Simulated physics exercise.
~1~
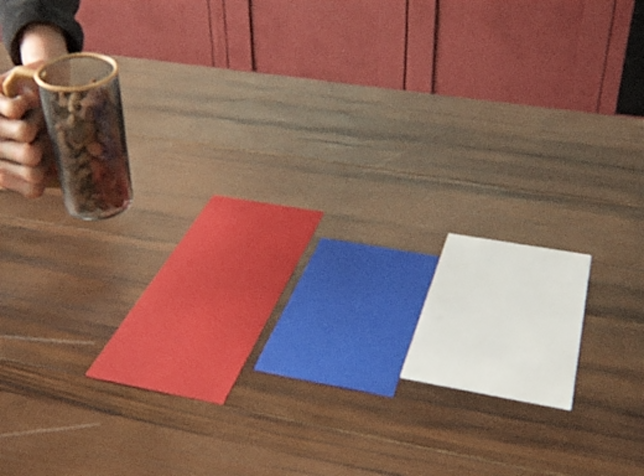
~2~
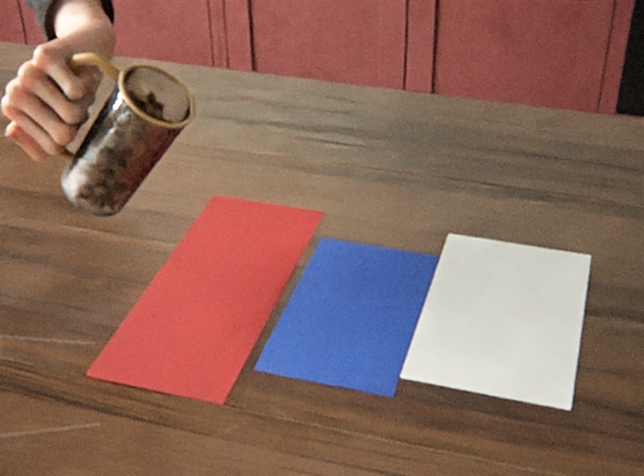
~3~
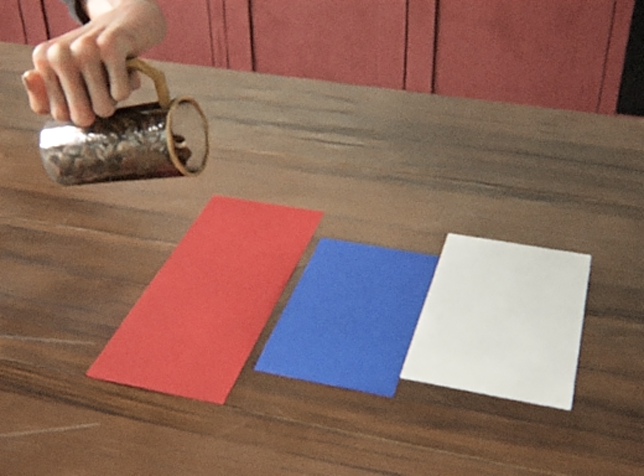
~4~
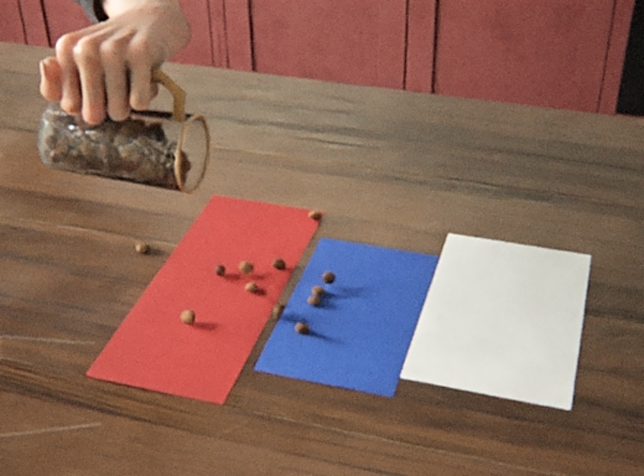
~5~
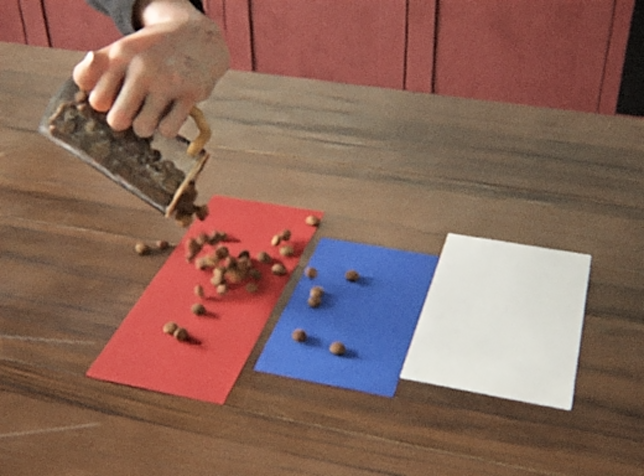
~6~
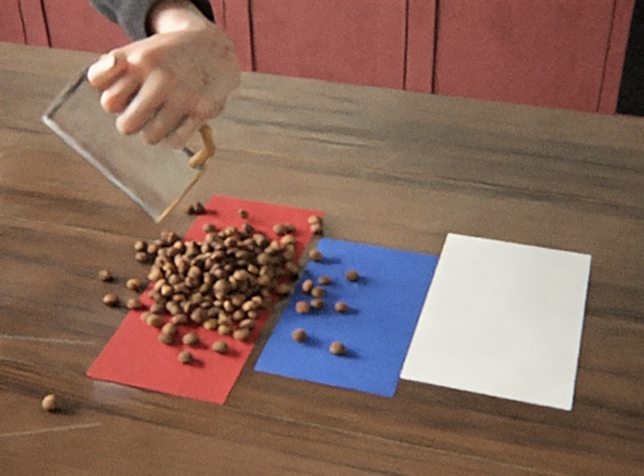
The footage shows a hand lifting a clear cup of brown kibble and tipping it over a wooden table with red, blue and white mats, spilling a few pieces, then pouring until most lie heaped on the red mat, some scatter onto the blue mat and table, and the white stays bare.
